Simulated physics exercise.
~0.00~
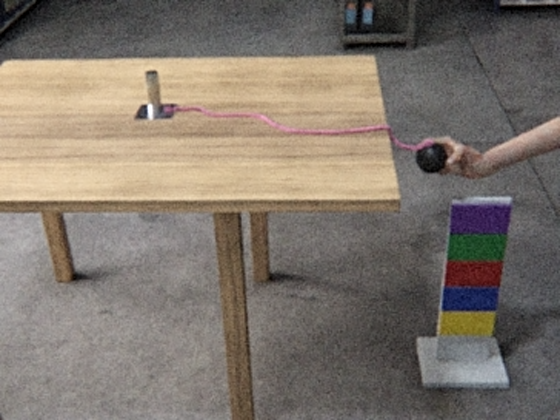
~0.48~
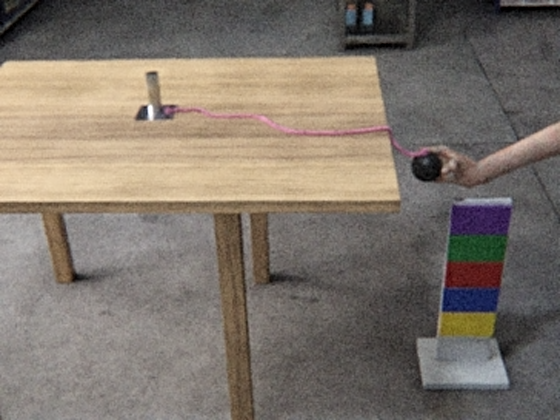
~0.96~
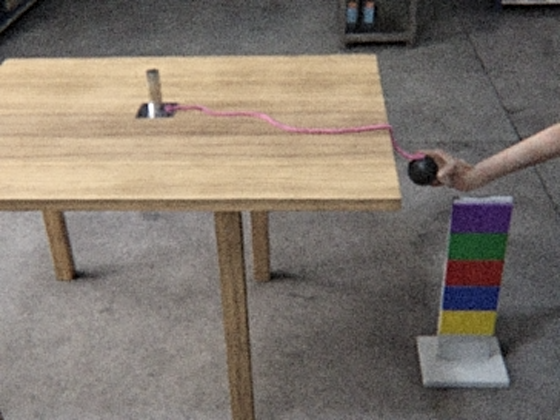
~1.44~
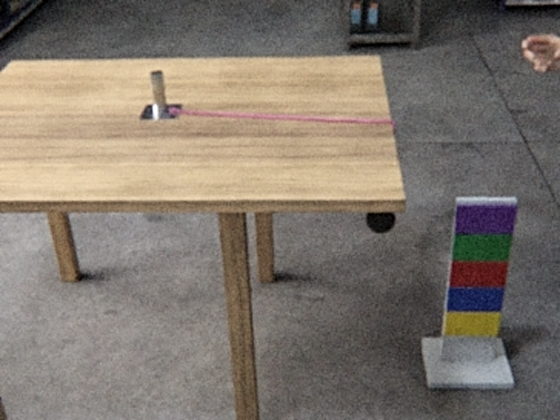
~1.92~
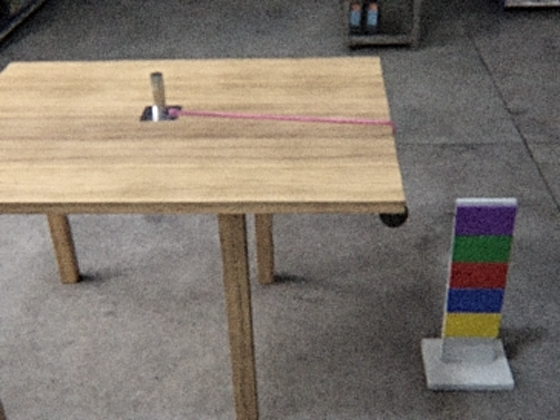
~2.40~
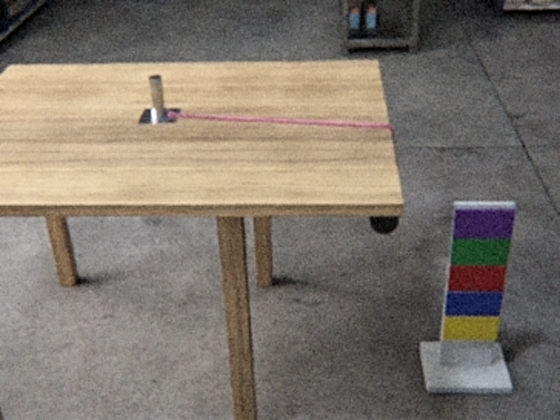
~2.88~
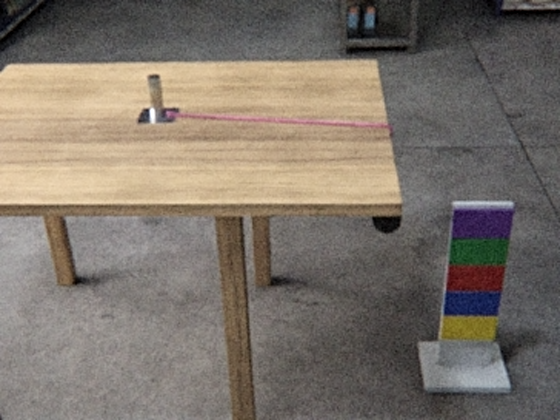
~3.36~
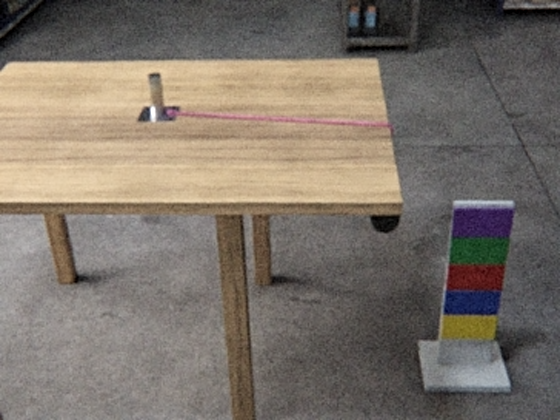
A black ball on a cord, released by a hand, settles level with the purple band.
